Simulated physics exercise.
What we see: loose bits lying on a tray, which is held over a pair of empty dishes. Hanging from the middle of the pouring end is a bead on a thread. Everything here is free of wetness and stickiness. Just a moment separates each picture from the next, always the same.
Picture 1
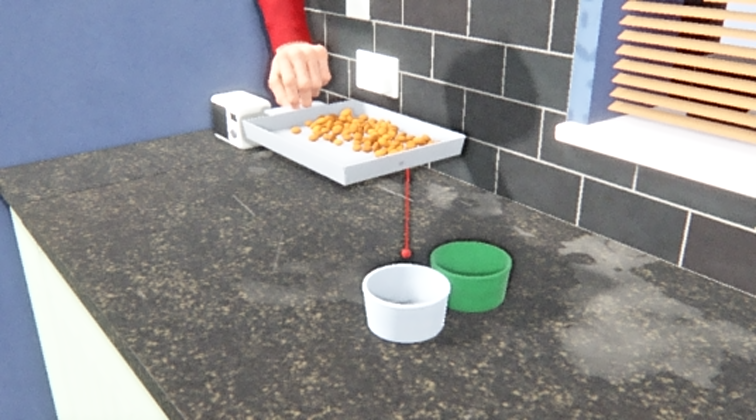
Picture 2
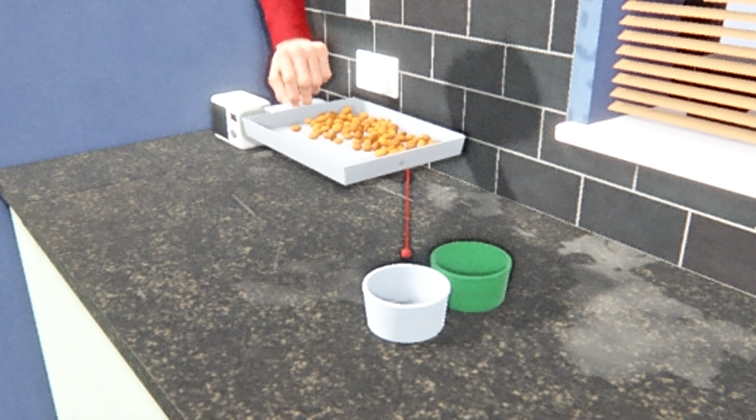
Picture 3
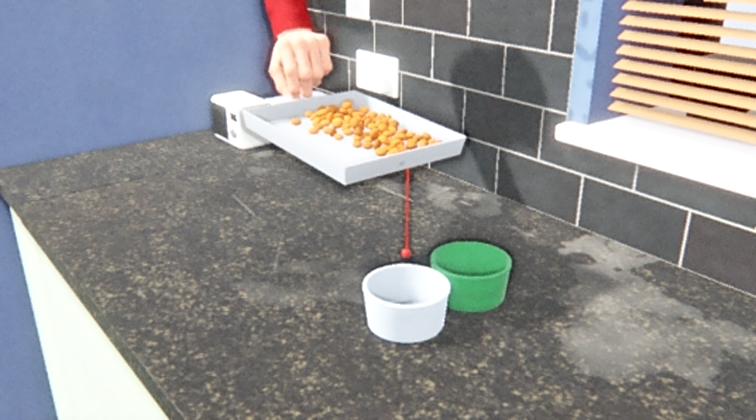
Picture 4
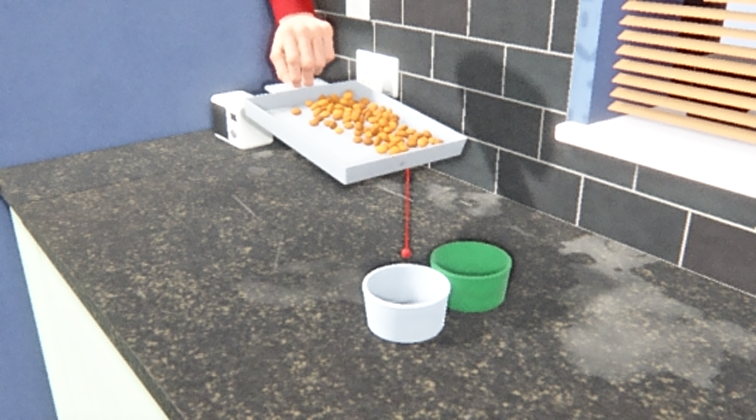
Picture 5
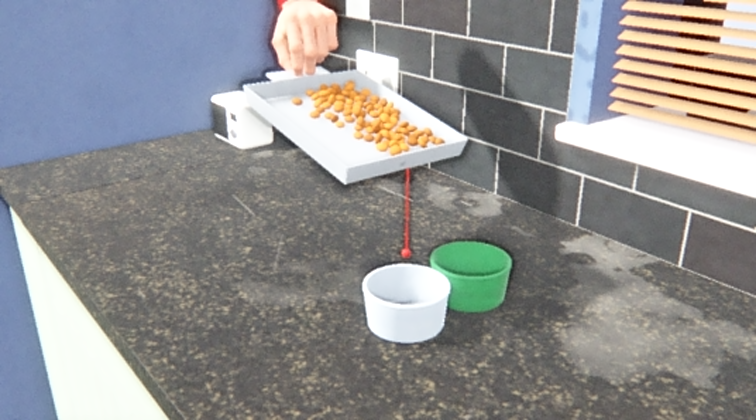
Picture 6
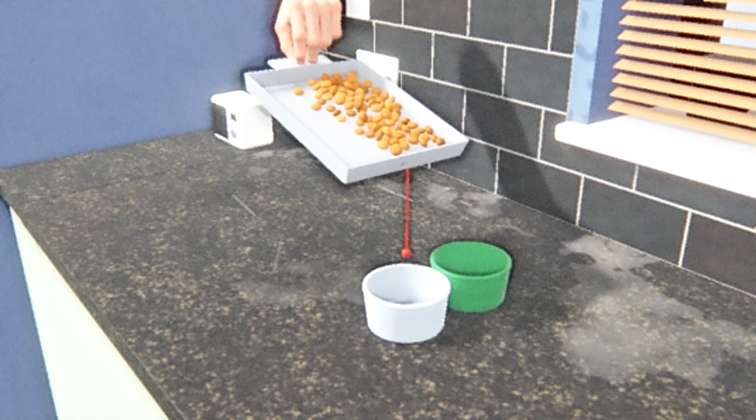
A hand slowly raises the back of a tray of orange-brown bits above two empty dishes.
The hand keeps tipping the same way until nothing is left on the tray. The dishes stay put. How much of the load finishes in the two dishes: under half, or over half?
Over half.
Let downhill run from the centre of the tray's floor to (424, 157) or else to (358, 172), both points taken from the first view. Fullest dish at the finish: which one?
I'd say the one to the right first, then the one to the left.
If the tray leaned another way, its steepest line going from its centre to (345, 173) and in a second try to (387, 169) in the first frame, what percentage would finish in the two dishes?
For the first it's near 20 %, for the second near 70 %.
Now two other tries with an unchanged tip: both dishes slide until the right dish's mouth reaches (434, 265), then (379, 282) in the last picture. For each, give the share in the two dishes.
About 50 per cent, then about 10 per cent.
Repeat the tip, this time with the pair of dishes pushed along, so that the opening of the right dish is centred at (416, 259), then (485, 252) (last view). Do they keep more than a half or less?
In turn: Less than half; the larger part.
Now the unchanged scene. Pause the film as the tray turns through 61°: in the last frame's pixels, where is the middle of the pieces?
Roughly (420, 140).
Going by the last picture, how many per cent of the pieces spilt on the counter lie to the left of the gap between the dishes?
Roughly 10 percent.
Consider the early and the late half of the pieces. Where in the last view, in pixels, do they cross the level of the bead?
(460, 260), then (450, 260).
Soon after the last picture, tray tipped steeply; nearly all on the tray; a stray few in the air.
A little later, tray tipped right over; about a third on the tray; a small part in the left dish; about a quarter in the right dish; a small part outside both; a small part in the air.
Later still, tray tipped past a quarter turn; about a third in the left dish; about a third in the right dish; about a quarter outside both.
At rest, tray tipped past a quarter turn; about a third in the left dish; about a third in the right dish; about a quarter outside both.
